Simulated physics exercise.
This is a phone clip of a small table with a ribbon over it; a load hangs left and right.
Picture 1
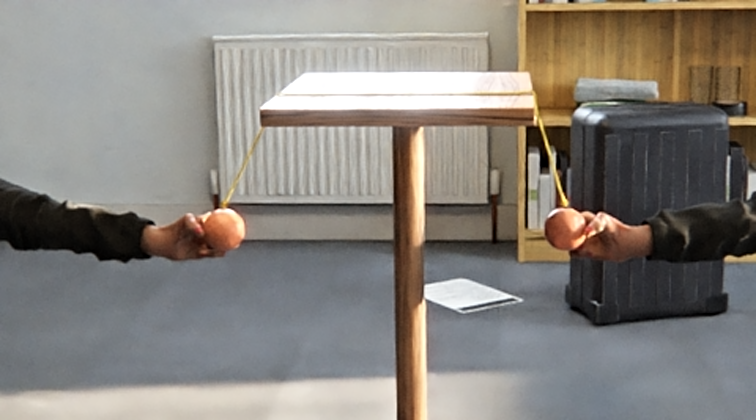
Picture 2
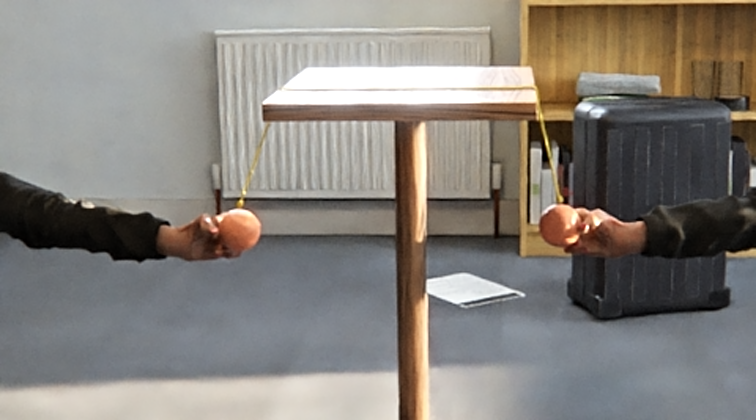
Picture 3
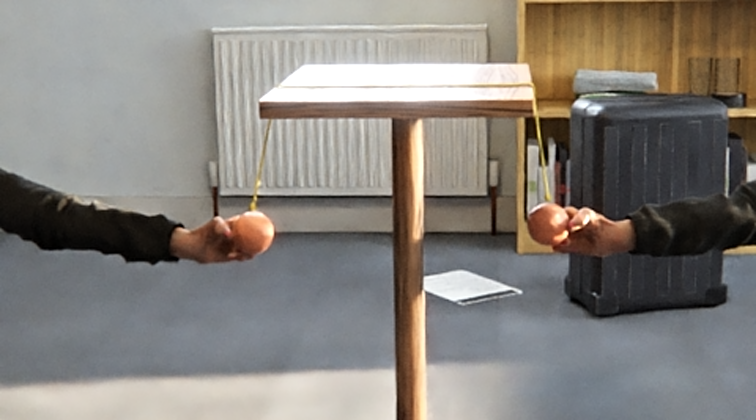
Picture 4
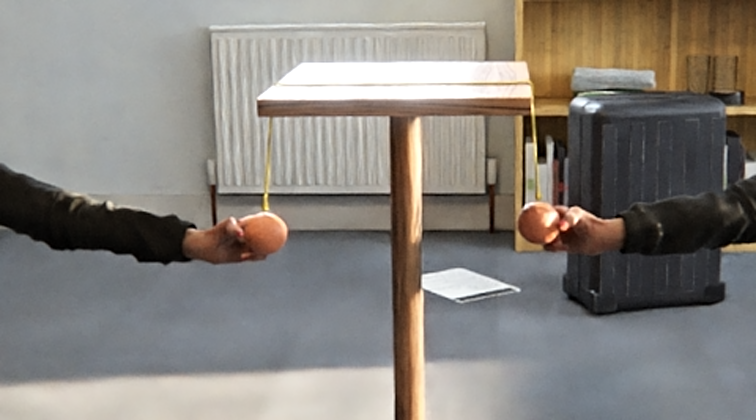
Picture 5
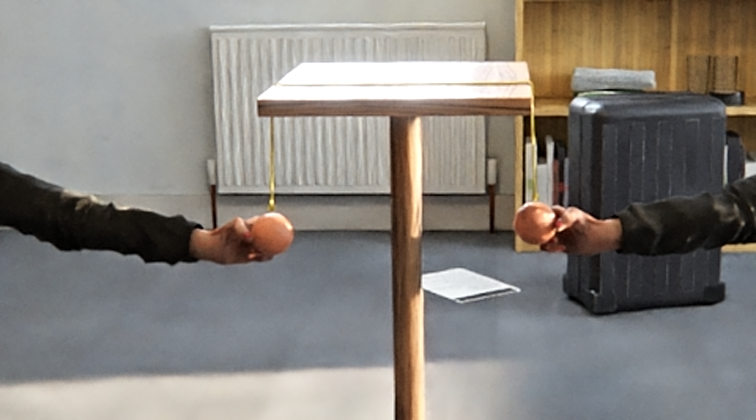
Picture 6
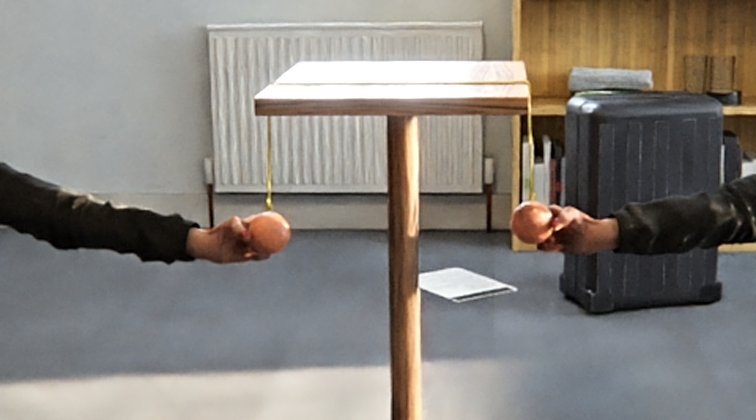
In a room with a radiator and a dark suitcase, two hands hold orange balls on a yellow ribbon draped over a small wooden table, moving them slowly inward until the ribbon ends hang nearly straight below the tabletop edges.
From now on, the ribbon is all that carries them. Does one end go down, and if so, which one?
It remains at rest.
Then, 0.38 s later than the last view, left orange where it was near (276, 233); right orange where it was near (525, 223).
Then, 0.96 s later than the last view, left orange where it was near (270, 233); right orange where it was near (532, 223).
Then, 1.50 s later than the last view, left orange where it was near (279, 233); right orange where it was near (524, 223).
Finally, left orange where it was near (272, 233); right orange where it was near (532, 223). The ribbon hangs still.
